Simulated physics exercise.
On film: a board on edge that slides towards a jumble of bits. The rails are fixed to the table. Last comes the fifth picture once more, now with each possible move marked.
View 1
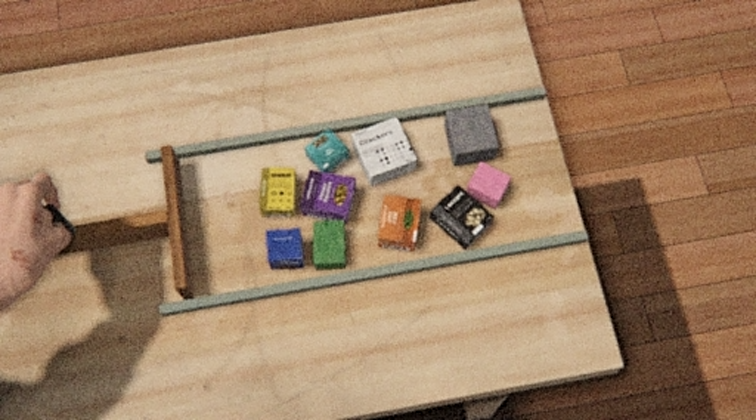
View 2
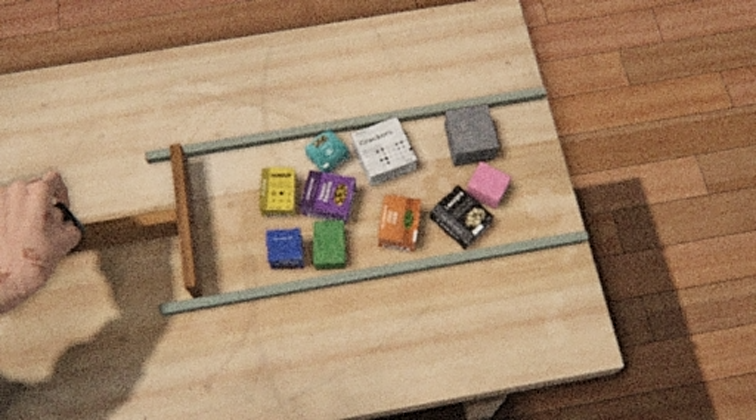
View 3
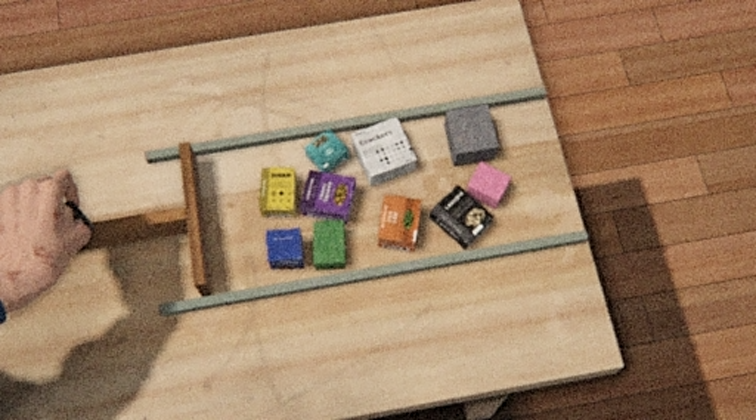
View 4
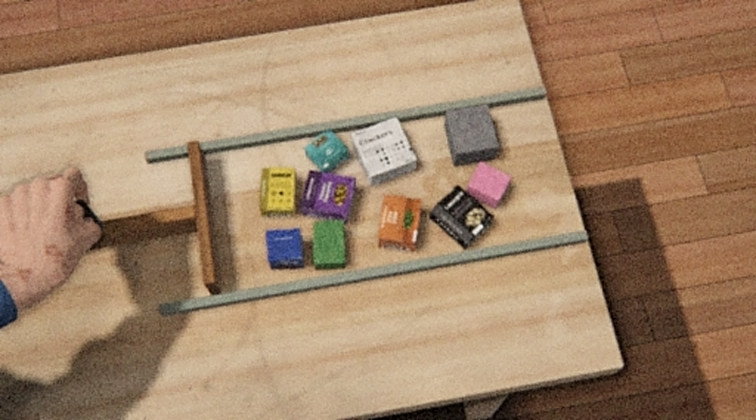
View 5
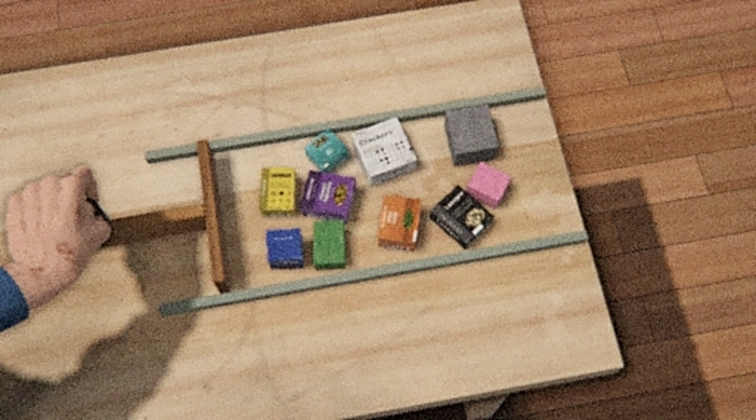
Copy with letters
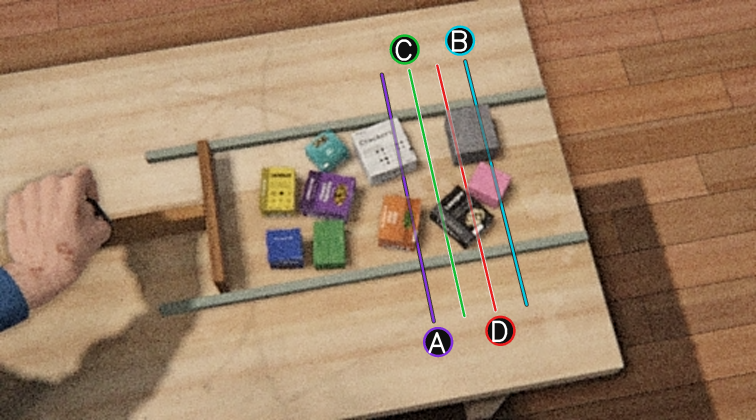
A hand slides a wooden board slowly right toward a cluster of small colourful boxes and blocks.
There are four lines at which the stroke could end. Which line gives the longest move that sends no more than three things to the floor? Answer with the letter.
Line D.
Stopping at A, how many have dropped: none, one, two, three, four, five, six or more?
By then, none.
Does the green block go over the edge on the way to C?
By then, no.
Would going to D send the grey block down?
Yes.
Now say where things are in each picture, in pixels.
In the first frame, white packet (384, 152); turquoise packet (327, 153); grey block (471, 135).
In the second frame, board (182, 213); black box (462, 217).
In the third frame, board (191, 211); green block (330, 245).
In the fourth frame, board (201, 210); pink block (488, 186).
In the fifth frame, board (210, 208); purple packet (329, 197); white packet (384, 152); turquoise packet (327, 153).
On the marked copy, A at (406, 191); B at (494, 176); C at (435, 186); D at (465, 181).
Taking D. A third of the way, board (303, 192); black box (468, 219); turquoise packet (340, 147).
Two thirds of the way, board (395, 177); black box (547, 209); grey block (496, 127).
When it is over, board (463, 166); grey block over the edge; black box over the edge; two fallen.
As for the rest, A is within the limit but short; B drops four; C is within the limit but short.
